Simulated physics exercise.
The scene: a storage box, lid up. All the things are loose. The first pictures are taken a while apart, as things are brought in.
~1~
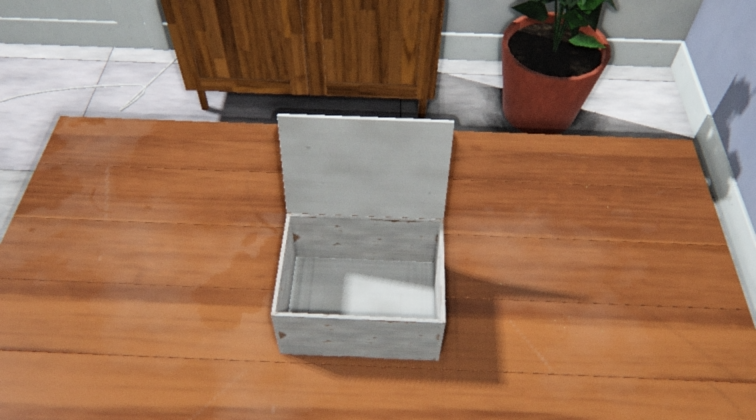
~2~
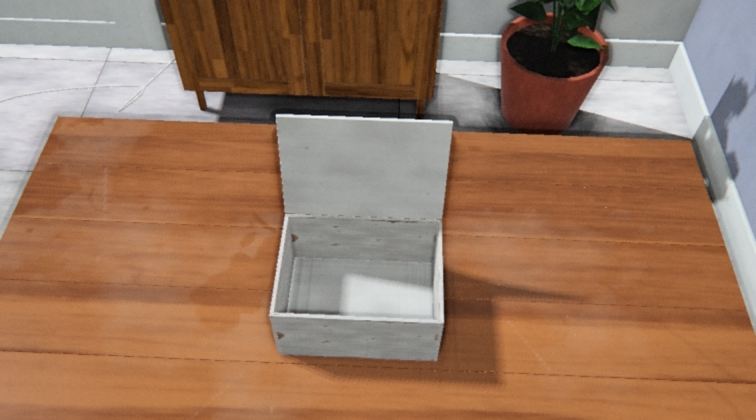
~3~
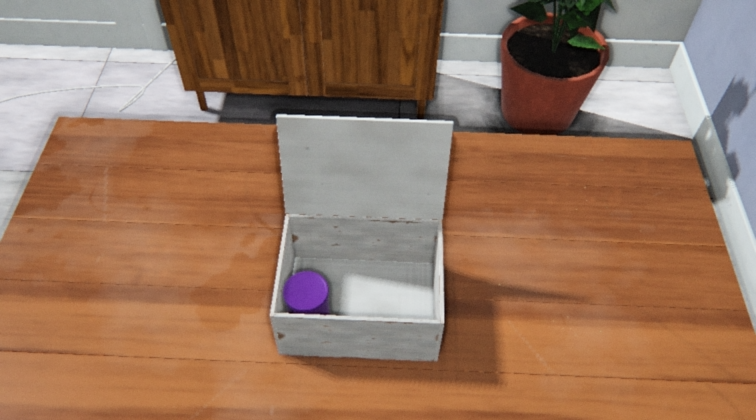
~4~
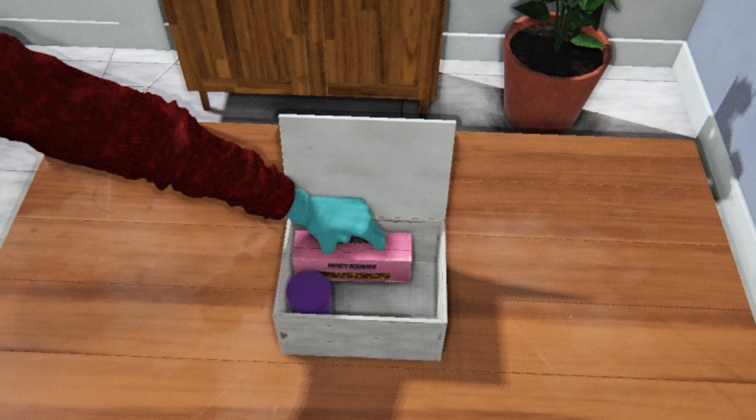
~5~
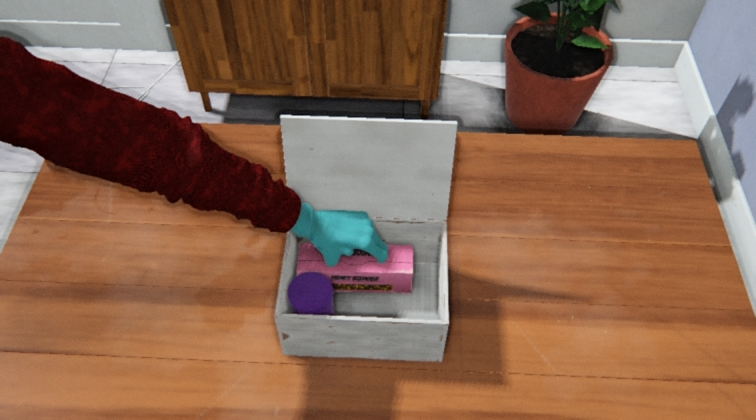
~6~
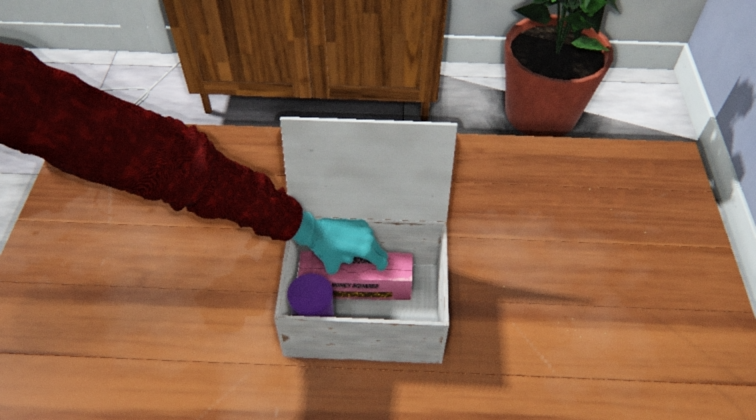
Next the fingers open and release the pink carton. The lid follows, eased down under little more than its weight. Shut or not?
Outcome: The lid shuts flat.
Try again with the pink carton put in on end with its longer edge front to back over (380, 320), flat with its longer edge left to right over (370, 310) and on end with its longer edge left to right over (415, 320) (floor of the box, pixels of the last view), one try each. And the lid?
First, it stays ajar; second, it closes; third, it is held up.
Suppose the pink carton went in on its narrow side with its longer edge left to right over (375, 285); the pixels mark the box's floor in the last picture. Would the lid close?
Then it closes.
Then, 1.20 s after the last picture, lid starting down.
Then, 1.80 s after the last picture, lid 46° above the rim.
Then, 2.20 s after the last picture, lid 15° above the rim.
At rest, lid shut; both in place. Seen from the same camera at the end, pink carton near (356, 276).
